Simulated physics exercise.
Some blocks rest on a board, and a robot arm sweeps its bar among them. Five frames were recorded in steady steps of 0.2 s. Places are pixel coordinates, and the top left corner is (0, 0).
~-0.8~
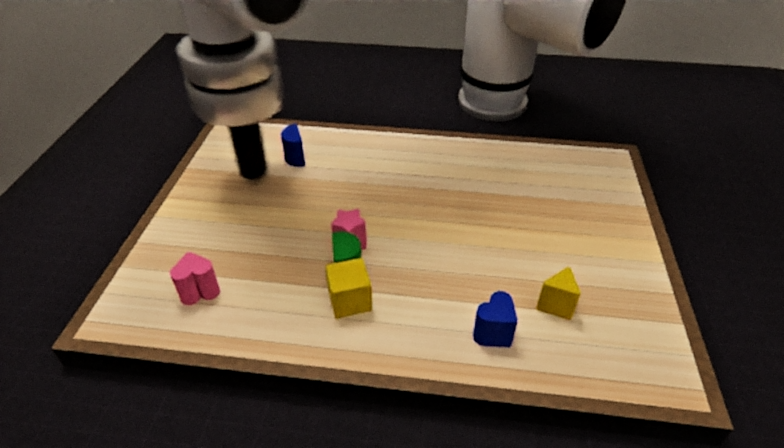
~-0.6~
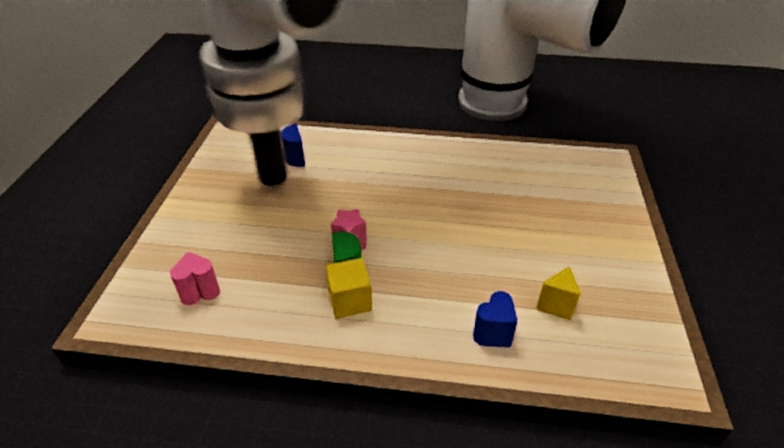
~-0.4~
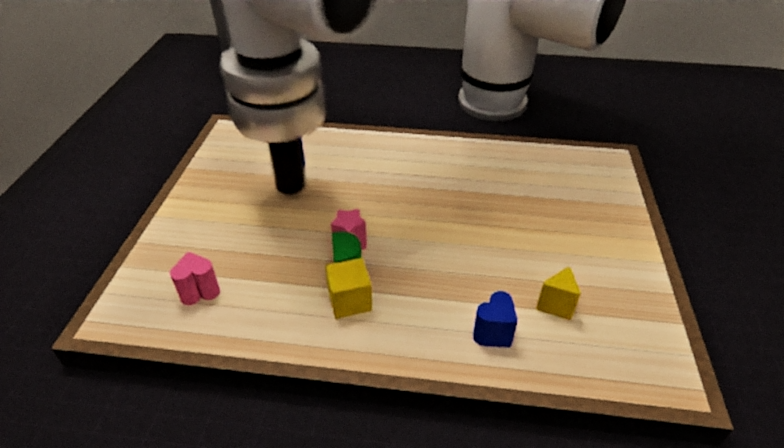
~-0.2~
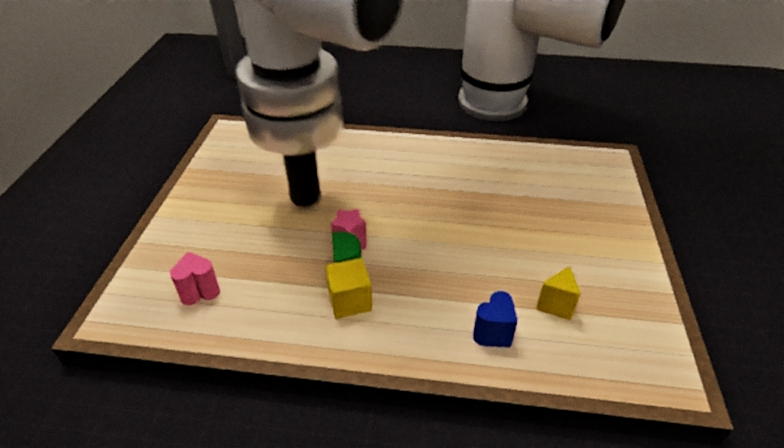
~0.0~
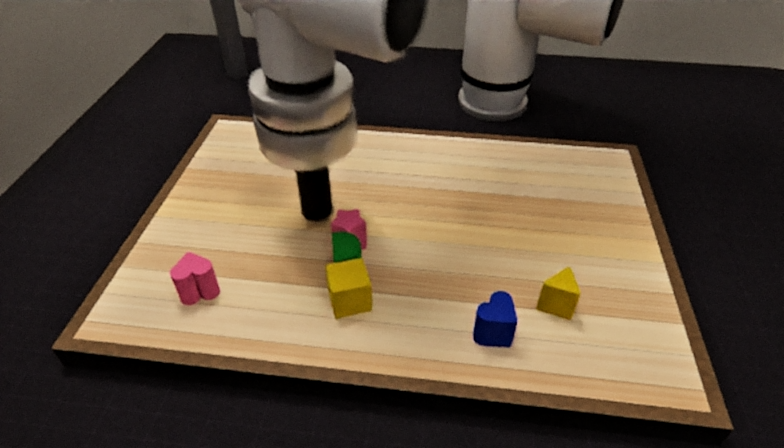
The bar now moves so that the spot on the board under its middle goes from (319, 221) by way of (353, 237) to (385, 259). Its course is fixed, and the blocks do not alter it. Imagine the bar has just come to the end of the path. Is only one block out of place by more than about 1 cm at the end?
Yes, that is how it ends up.
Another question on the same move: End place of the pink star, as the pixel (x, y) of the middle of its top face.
(394, 254)
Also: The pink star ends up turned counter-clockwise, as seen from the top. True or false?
The statement is false.
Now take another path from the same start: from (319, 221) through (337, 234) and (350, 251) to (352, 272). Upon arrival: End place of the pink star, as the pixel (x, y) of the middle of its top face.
My estimate: (382, 241).
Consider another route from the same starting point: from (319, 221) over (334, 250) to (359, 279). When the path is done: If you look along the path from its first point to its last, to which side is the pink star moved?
It goes toward the left-hand side.
On the path given first. One third of the way, bar at (341, 223); pink star at (359, 224).
Two thirds of the way, bar at (365, 235); pink star at (377, 236), turned 50° clockwise.
At the end, bar at (385, 250); green half-round block in place; pink star at (394, 254), turned 60° clockwise.
